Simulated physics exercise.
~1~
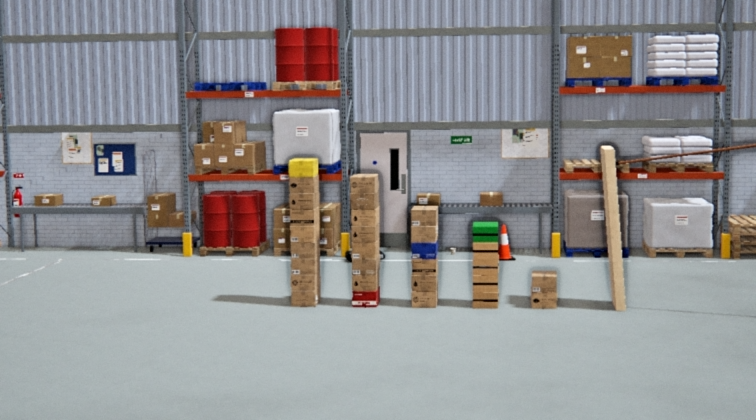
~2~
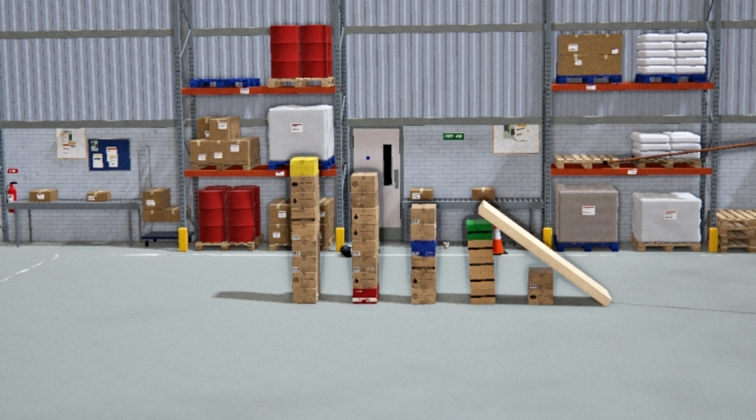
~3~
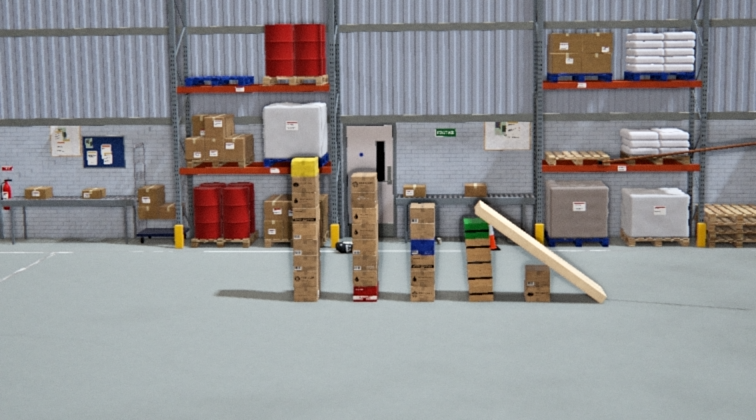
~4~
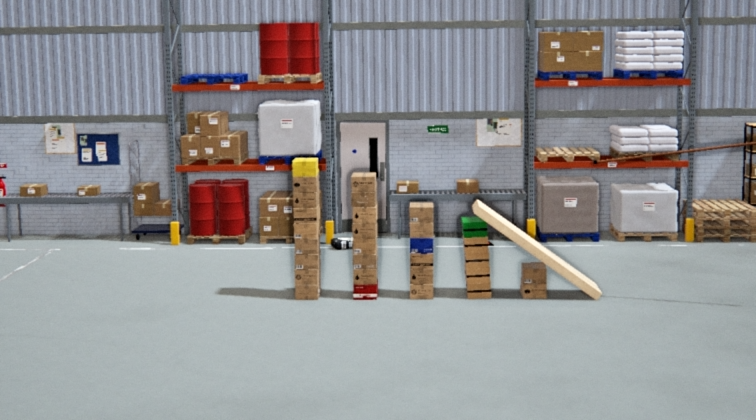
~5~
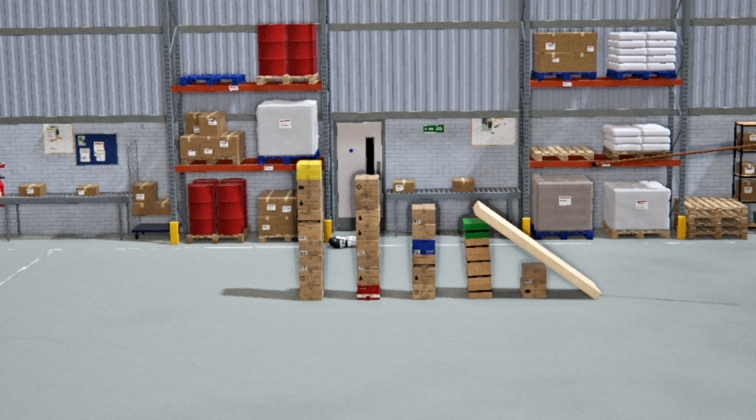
At first, a pale wooden board stands upright on a warehouse floor, to the right of a row of carton stacks that step down in height from a tall yellow-topped one on the left. The board tips over to the left, passing above the lone low carton beside it. Its upper end comes to rest against the top of the stack with the green carton, leaving it slanted with its foot on the floor. The view drifts slightly while the board stays propped there. At the end, every stack is still standing, and the green carton remains up on its pile.
